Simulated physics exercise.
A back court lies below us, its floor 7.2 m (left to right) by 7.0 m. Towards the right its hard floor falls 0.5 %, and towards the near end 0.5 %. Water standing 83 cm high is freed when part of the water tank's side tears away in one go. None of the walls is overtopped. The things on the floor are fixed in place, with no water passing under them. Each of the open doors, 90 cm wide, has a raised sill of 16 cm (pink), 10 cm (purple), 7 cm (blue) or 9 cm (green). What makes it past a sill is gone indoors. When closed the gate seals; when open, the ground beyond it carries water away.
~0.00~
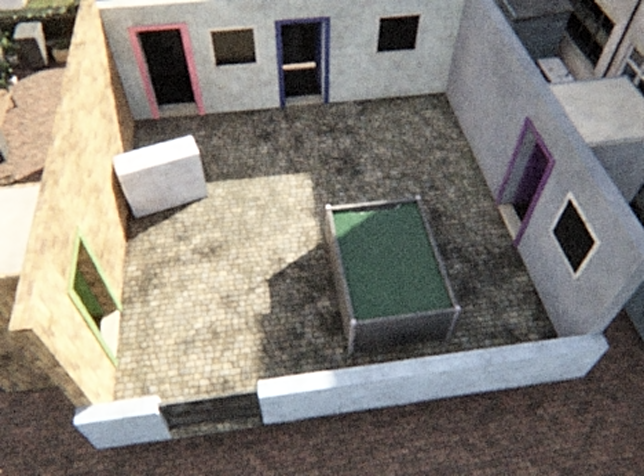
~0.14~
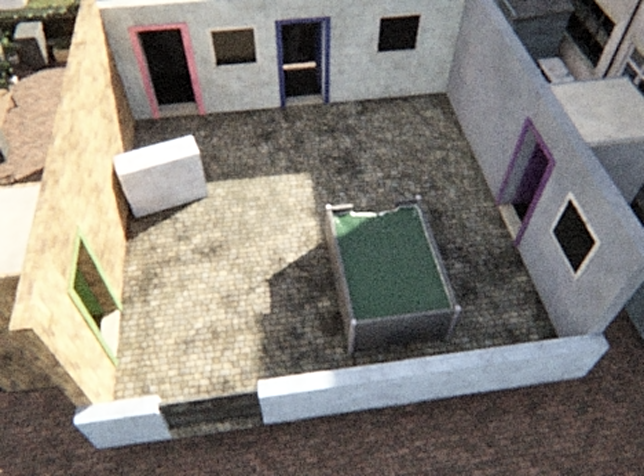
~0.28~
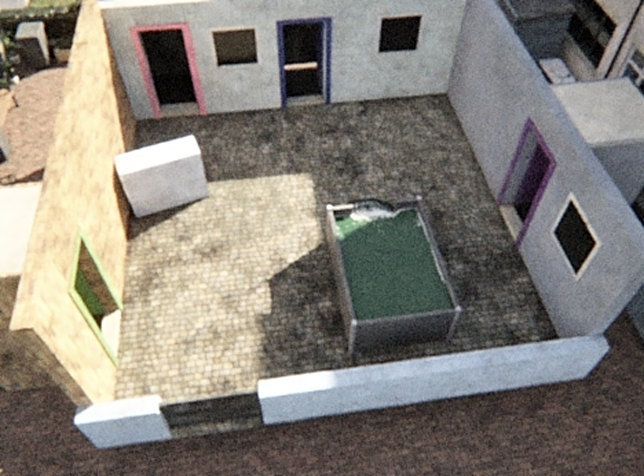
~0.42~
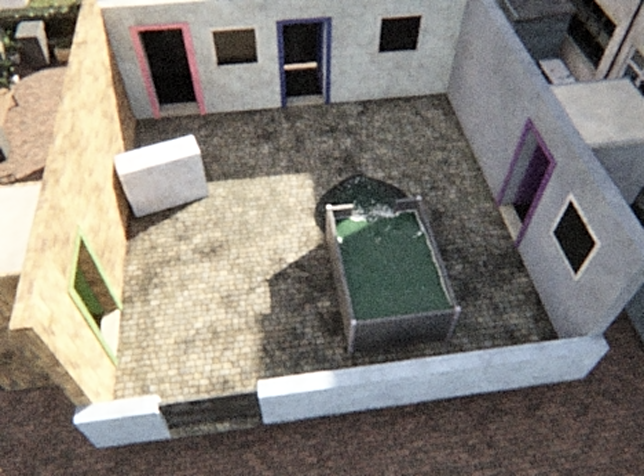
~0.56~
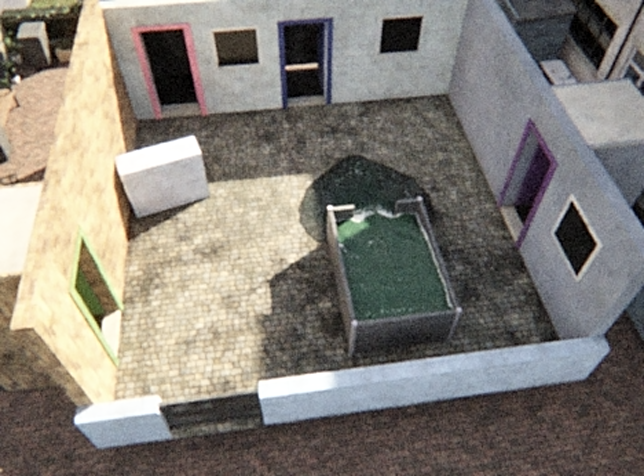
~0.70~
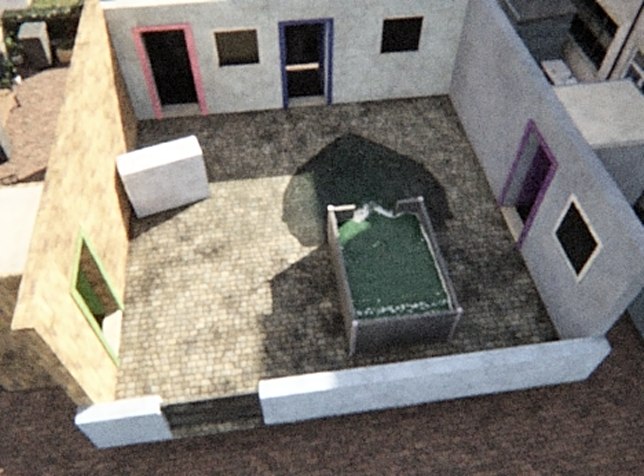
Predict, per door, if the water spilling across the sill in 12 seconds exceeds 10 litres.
At the end, pink door: Fails to top it. Purple door: Fails to top it. Blue door: Tops it. Green door: Fails to top it.
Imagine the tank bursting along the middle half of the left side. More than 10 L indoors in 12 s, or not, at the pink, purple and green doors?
Then pink would come out on the low side, purple on the low side and green on the high side.
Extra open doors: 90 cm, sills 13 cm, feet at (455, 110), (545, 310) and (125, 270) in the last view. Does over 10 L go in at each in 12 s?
In sequence the answers are more than that, less than that and less than that.
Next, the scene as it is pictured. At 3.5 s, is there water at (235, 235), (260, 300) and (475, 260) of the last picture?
Untouched, untouched, untouched.
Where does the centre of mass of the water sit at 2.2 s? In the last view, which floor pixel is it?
I'd say somewhere around (370, 226).
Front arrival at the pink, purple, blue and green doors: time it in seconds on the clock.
Pink 2.2 s, purple 2.2 s, blue 1.1 s, green not in the 12 s.
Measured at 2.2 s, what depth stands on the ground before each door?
Depths: Pink door 2 cm, purple door 1 cm, blue door 20 cm, green door 0 cm.
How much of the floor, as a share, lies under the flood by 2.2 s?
Some 40 per cent of the floor is wet.
After 1.4 s water covers 35 % of the floor and is deepest (44 cm) near (369, 232); pink door not reached, purple door not reached, blue door 11 cm at the sill, 5 L in, green door not reached.
After 2.2 s water covers 40 % of the floor and is deepest (38 cm) near (444, 101); pink door not reached, purple door not reached, blue door 20 cm at the sill, 63 L in, green door not reached.
After 3.5 s water covers 45 % of the floor and is deepest (27 cm) near (369, 232); pink door 8 cm at the sill, 0 L in, purple door 1 cm at the sill, 0 L in, blue door 16 cm at the sill, 153 L in, green door not reached.
After 7.0 s water covers 60 % of the floor and is deepest (16 cm) near (145, 149); pink door 8 cm at the sill, 0 L in, purple door 6 cm at the sill, 0 L in, blue door 11 cm at the sill, 234 L in, green door not reached.
After 12.0 s water covers 80 % of the floor and is deepest (10 cm) near (374, 387); pink door 8 cm at the sill, 0 L in, purple door 5 cm at the sill, 0 L in, blue door 9 cm at the sill, 253 L in, green door not reached.
